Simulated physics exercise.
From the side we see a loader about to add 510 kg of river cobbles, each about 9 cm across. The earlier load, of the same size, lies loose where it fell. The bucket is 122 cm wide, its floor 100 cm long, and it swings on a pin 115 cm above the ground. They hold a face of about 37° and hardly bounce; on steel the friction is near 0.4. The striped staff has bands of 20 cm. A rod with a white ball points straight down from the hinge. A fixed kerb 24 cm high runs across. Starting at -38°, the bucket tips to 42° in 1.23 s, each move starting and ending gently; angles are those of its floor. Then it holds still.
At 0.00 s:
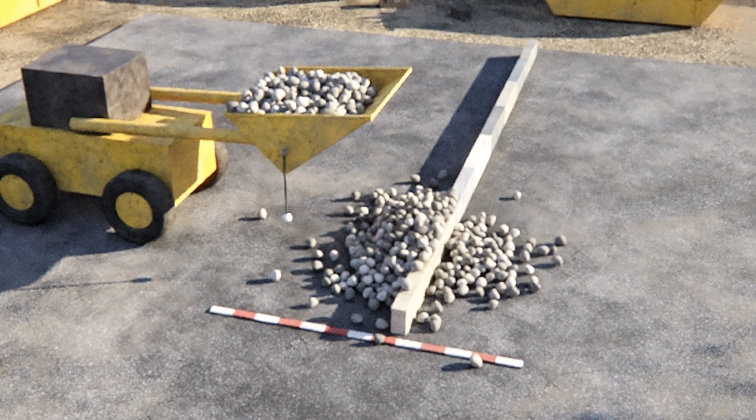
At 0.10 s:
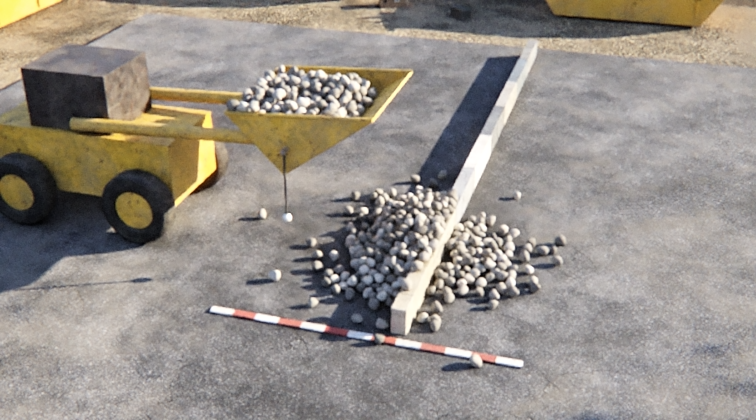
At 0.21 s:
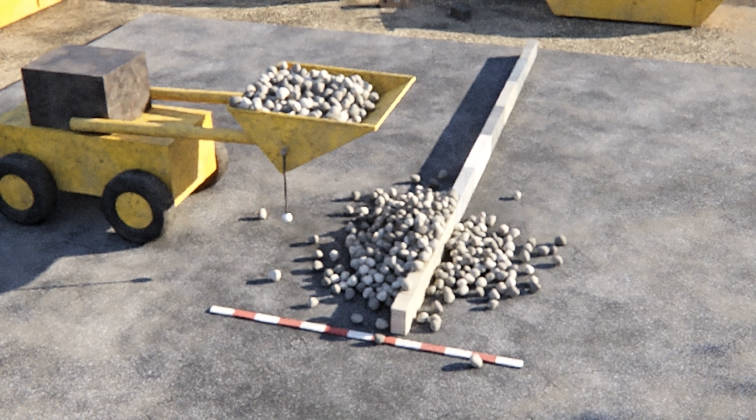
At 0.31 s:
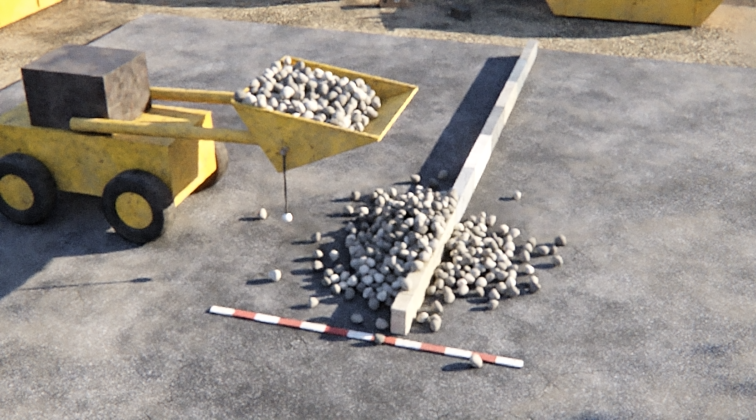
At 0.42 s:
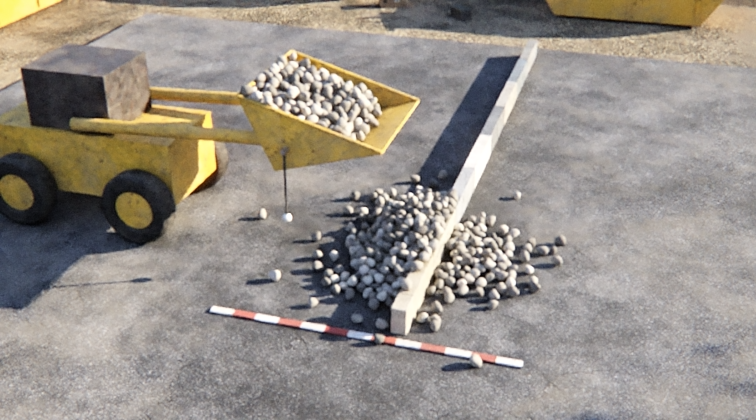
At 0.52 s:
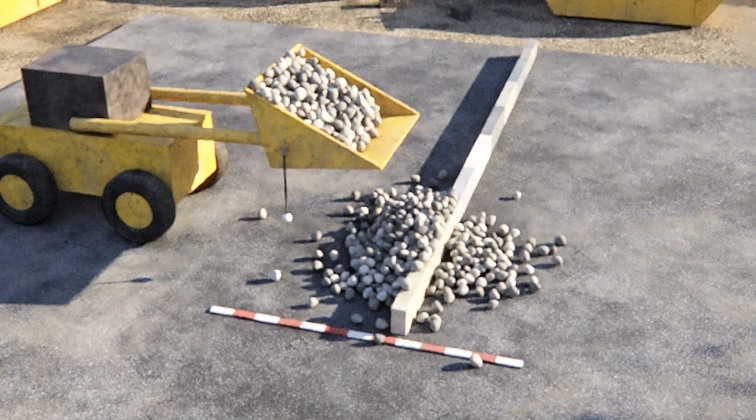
A grey paved yard bordered by brown gravel is seen from a raised viewpoint in sunlight. On the left stands a yellow loader with a dark block on top and a bucket of grey and tan stones, while more stones lie heaped across a pale kerb near a red-and-white staff. The bucket gradually tilts forward, its right lip lowering as the stones shift slightly, while the camera stays still.
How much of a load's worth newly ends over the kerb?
Some 6 per cent is added.
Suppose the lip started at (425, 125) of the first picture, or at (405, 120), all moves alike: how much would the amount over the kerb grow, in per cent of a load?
Near 70 per cent from the first place, 45 from the second.
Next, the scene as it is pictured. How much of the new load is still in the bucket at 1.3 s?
Roughly 50 per cent is still inside.
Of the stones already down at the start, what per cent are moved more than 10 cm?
Roughly 10 per cent of them.
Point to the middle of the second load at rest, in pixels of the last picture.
Around (384, 229).
After 0.9 s the floor is at 29°; in per cent of one load, 99 in the bucket, 81 on this side of the kerb, 20 over the kerb; the foremost stones are at (543, 260).
After 1.3 s the floor is at 42°; in per cent of one load, 50 in the bucket, 130 on this side of the kerb, 20 over the kerb; the foremost stones are at (543, 260).
After 1.7 s the floor is at 42°; in per cent of one load, 11 in the bucket, 167 on this side of the kerb, 23 over the kerb; the foremost stones are at (543, 260).
After 4.4 s the floor is at 42°; in per cent of one load, 0 in the bucket, 174 on this side of the kerb, 27 over the kerb; the foremost stones are at (560, 252). Net gain over the kerb, 6.
